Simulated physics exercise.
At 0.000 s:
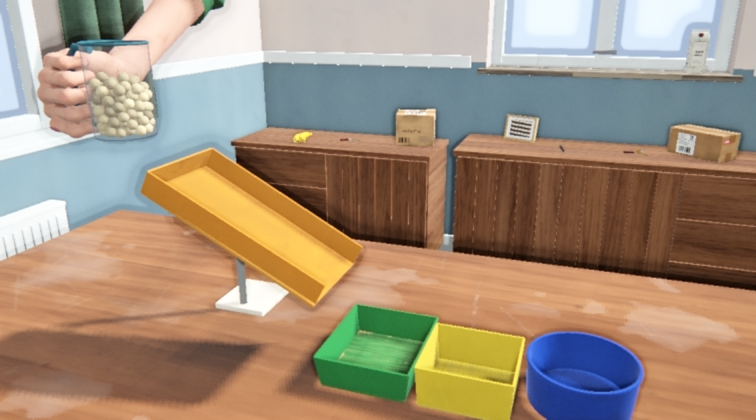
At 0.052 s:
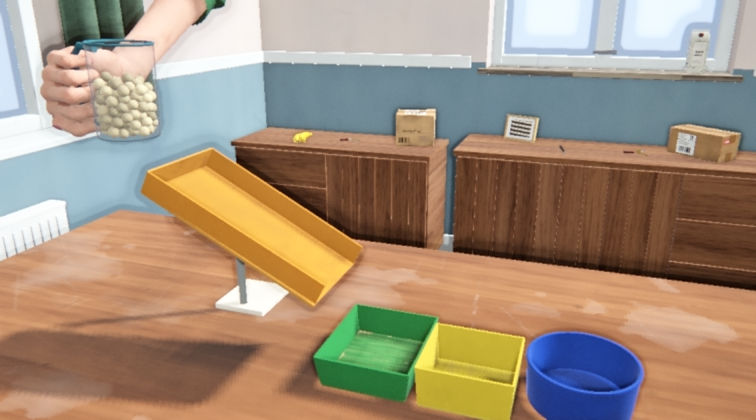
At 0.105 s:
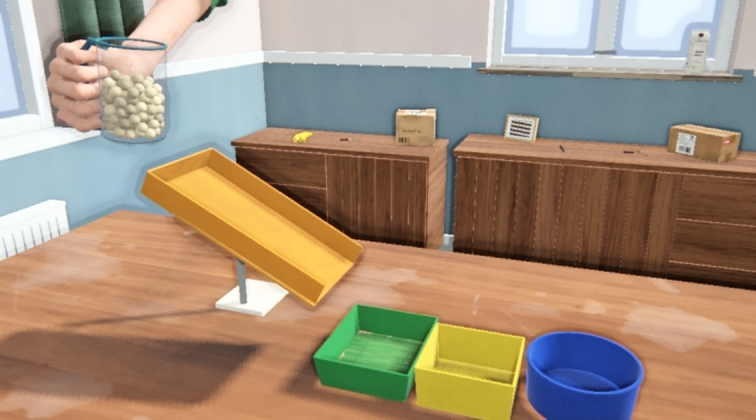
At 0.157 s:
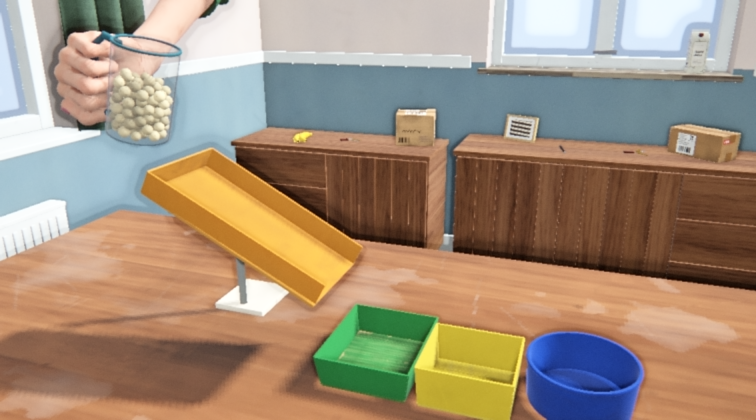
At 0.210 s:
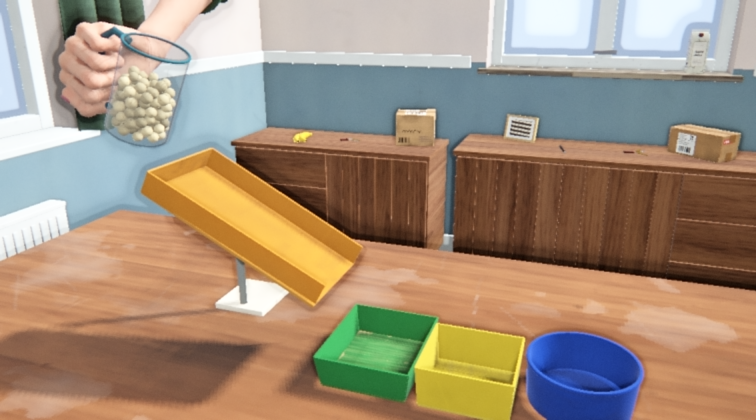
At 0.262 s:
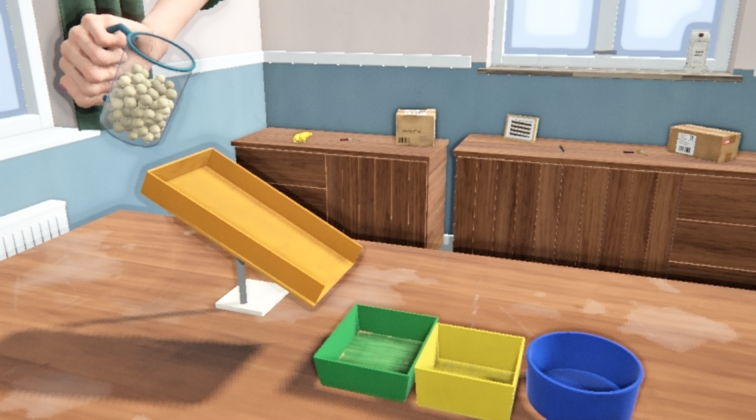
Hand moving a clear cup of round, pale nuts slightly right and tilting it rightward above an orange chute on a wooden table.
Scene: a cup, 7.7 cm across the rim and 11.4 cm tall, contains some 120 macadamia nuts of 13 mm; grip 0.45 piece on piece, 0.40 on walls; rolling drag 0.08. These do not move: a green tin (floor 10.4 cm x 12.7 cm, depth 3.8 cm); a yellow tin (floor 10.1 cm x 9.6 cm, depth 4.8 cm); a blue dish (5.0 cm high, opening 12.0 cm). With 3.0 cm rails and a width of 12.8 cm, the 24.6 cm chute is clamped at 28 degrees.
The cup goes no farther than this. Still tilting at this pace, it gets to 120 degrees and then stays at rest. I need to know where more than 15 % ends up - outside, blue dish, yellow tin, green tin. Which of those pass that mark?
Outside everything does not pass, blue dish does not pass, yellow tin does not pass, green tin passes.
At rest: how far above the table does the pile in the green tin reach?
Roughly 4.0 centimetres above the table.
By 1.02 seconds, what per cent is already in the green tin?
Some 0 in a hundred at that moment.
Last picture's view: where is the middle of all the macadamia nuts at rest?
Centre: Approx. (391, 359).
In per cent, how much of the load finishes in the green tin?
Close to 90 in a hundred, I'd say.
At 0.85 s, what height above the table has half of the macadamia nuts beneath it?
About 32 cm.
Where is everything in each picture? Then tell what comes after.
The first frame shows cup at (116, 60); tilt 0 degrees; moved 0.0 cm; lip at (140, 43); top of the load at (135, 80); green tin at (379, 336); yellow tin at (472, 352); blue dish at (583, 360).
The second frame shows cup at (121, 60); tilt 2 degrees; moved 0.6 cm; lip at (145, 45); top of the load at (139, 81).
The third frame shows cup at (133, 63); tilt 7 degrees; moved 2.0 cm; low side right; lip at (159, 48); top of the load at (125, 80).
The fourth frame shows cup at (145, 68); tilt 15 degrees; moved 3.3 cm; low side right; lip at (174, 55); top of the load at (120, 81).
The fifth frame shows cup at (151, 72); tilt 24 degrees; moved 4.0 cm; low side right; lip at (183, 62); top of the load at (126, 79).
The sixth frame shows cup at (152, 76); tilt 32 degrees; moved 4.0 cm; low side right; lip at (187, 70); top of the load at (126, 78); green tin at (379, 336); yellow tin at (472, 352); blue dish at (583, 360). It turns about 160 degrees a second.
After 0.49 s, tilt 69 degrees; cup 100 %; middle of all pieces near (136, 97).
After 0.68 s, tilt 99 degrees; cup 100 %; middle of all pieces near (138, 95).
After 0.85 s, tilt 120 degrees; slope 20 %, cup 80 %; middle of all pieces near (155, 113).
After 1.02 s, tilt 120 degrees; slope 65 %, cup 35 %; middle of all pieces near (210, 172).
By 2.4 s all is still; blue dish 0 %, yellow tin 5 %, outside 5 %, slope 0 %, green tin 90 %, cup 0 %.
